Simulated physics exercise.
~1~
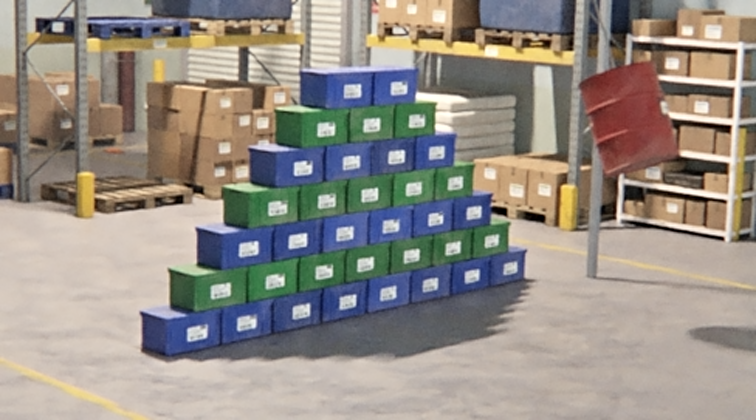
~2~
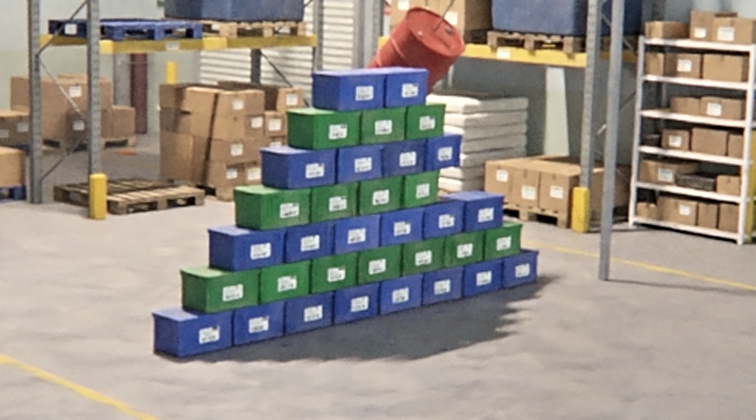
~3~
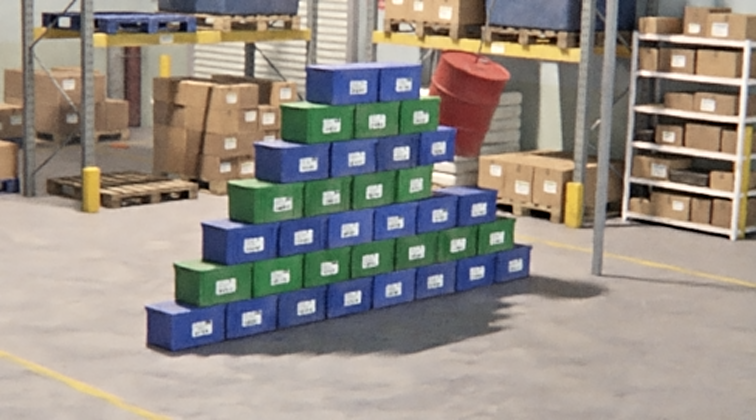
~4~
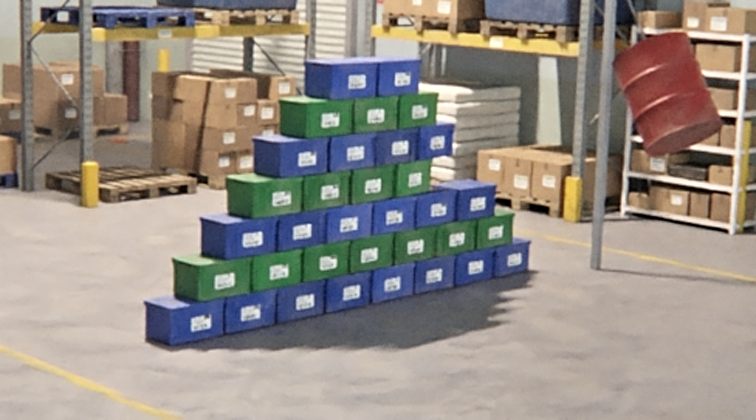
Red drum swinging left into a stepped wall of blue and green totes, knocking out one green tote, then swinging back right.
